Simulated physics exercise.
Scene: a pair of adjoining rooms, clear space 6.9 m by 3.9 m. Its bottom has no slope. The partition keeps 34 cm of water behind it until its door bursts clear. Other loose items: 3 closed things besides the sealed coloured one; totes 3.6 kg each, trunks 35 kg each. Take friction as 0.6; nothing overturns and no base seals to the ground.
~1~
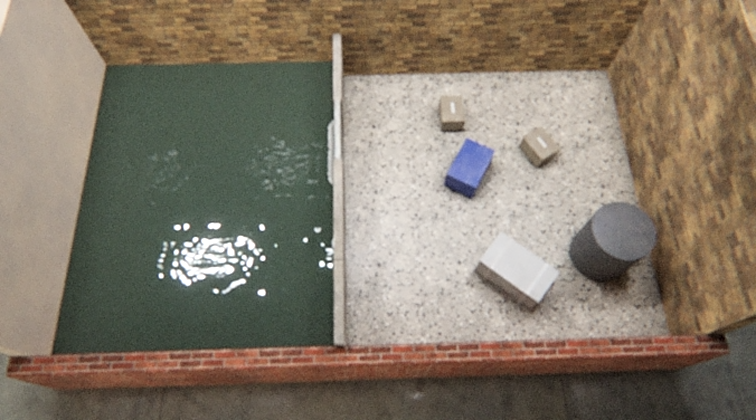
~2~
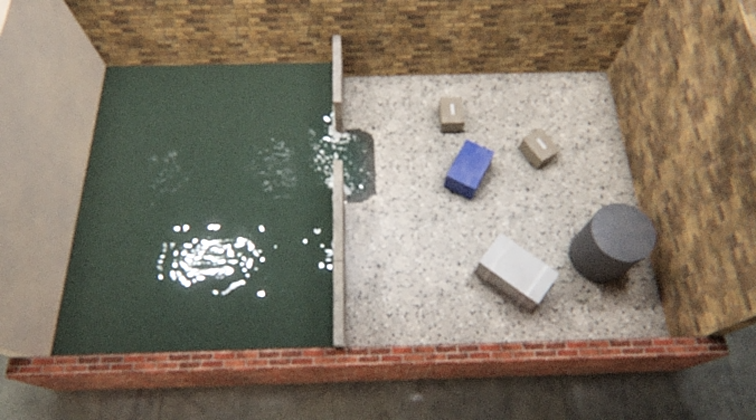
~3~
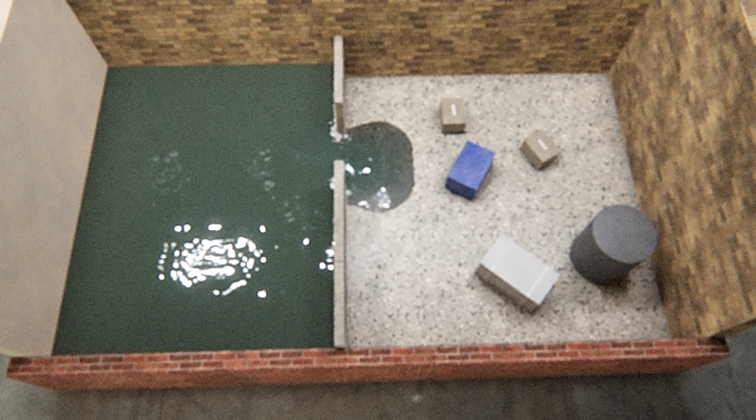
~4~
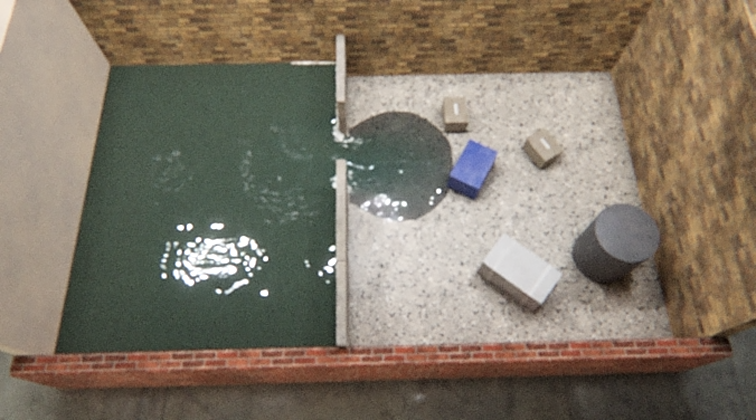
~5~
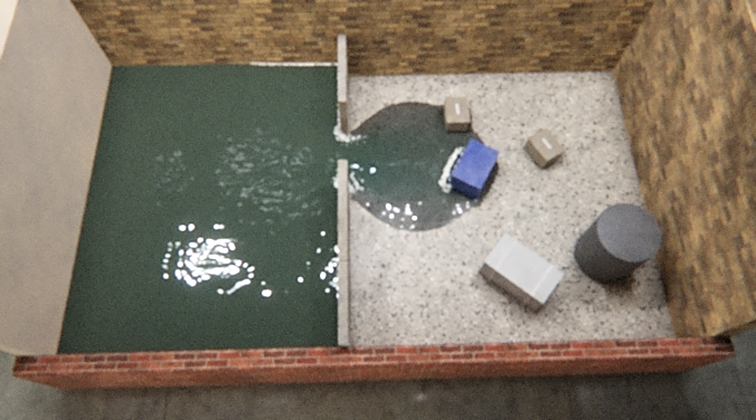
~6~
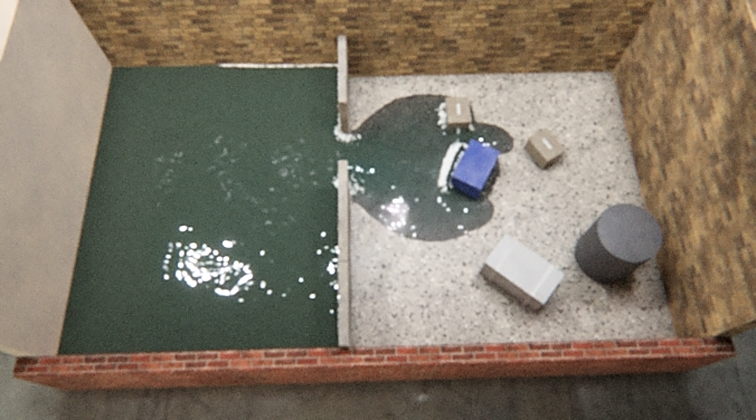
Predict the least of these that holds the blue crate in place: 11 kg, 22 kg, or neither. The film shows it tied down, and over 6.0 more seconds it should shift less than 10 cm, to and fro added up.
Most likely neither value is adequate.
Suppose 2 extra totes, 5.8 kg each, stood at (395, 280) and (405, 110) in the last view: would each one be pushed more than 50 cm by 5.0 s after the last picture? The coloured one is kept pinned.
First smaller, then greater.
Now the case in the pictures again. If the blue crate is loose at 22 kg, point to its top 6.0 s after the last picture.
Somewhere around (600, 158), I'd say.
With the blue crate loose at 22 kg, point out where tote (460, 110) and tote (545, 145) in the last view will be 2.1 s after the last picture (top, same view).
Somewhere around (615, 95) and (610, 157).
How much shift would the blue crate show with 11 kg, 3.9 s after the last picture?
Shift: Roughly 200 cm.
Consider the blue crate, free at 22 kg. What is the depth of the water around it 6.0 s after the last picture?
13 cm, roughly.
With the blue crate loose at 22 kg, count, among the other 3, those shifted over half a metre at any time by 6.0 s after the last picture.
That adds up to 2.
Then, 0.4 s after the last picture the blue crate would be 56 cm from its start with 11 kg and 23 cm from its start with 22 kg; 6 cm of water round it then.
Then, 2.1 s after the last picture the blue crate would be 187 cm from its start with 11 kg and 106 cm from its start with 22 kg; 6 cm of water round it then.
Then, 3.9 s after the last picture the blue crate would be 192 cm from its start with 11 kg and 153 cm from its start with 22 kg; 14 cm of water round it then.
Then, 6.0 s after the last picture the blue crate would be 192 cm from its start with 11 kg and 155 cm from its start with 22 kg; 13 cm of water round it then.
